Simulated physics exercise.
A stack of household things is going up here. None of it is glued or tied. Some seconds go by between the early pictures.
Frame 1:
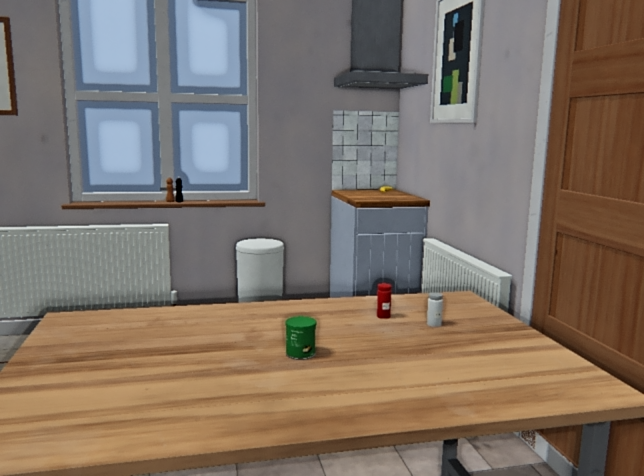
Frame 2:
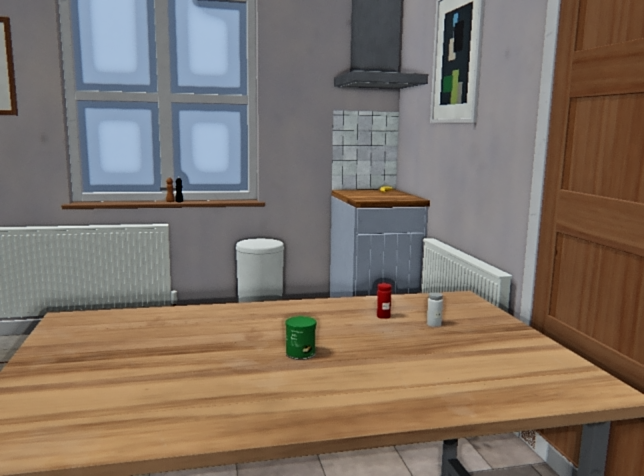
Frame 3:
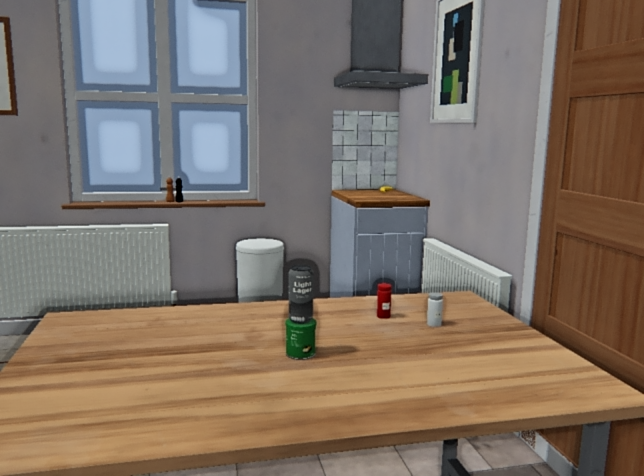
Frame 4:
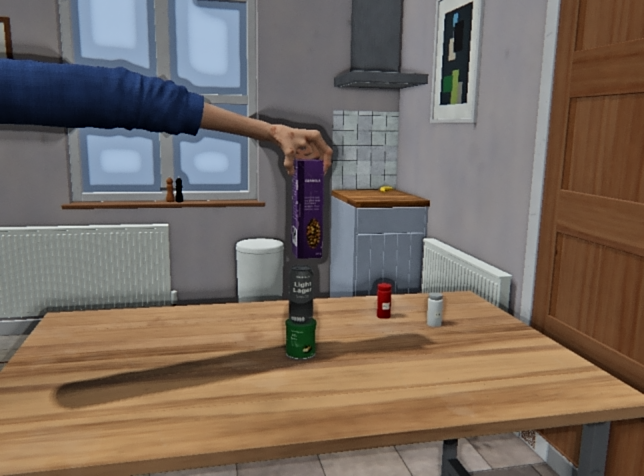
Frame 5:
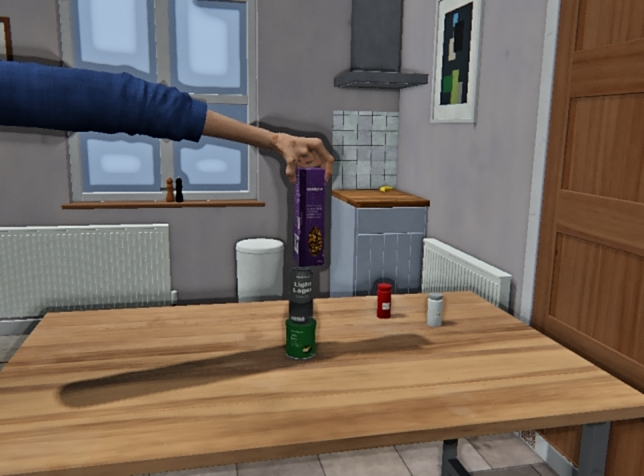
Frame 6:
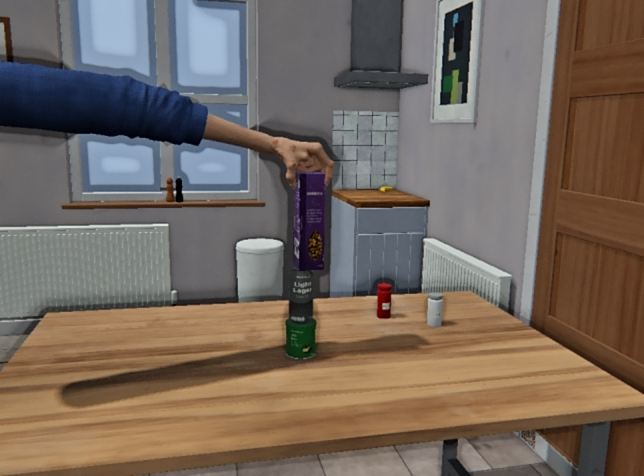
On a kitchen table, a grey can appears on a green tin, and a hand lowers a purple carton onto it.
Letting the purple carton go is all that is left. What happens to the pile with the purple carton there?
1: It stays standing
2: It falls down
Answer: 1.
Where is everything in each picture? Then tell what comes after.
In the first frame, the last thing is not in view yet.
In the second frame, the last thing is not in view yet; white shaker (435, 309).
In the third frame, the last thing is not in view yet; grey can (301, 294).
In the fourth frame, still above its spot; purple carton (307, 208); white shaker (435, 309).
In the fifth frame, still above its spot; purple carton (309, 216); grey can (301, 294).
In the sixth frame, in place under the hand; purple carton (309, 220); white shaker (435, 309).
Then, 0.20 s later than the last frame, all is still.
Then, 0.40 s later than the last frame, purple carton resting near (309, 221).
When it is over, all 5 as before. End places, in pixels of the last picture, purple carton near (309, 221). The pile stays up.
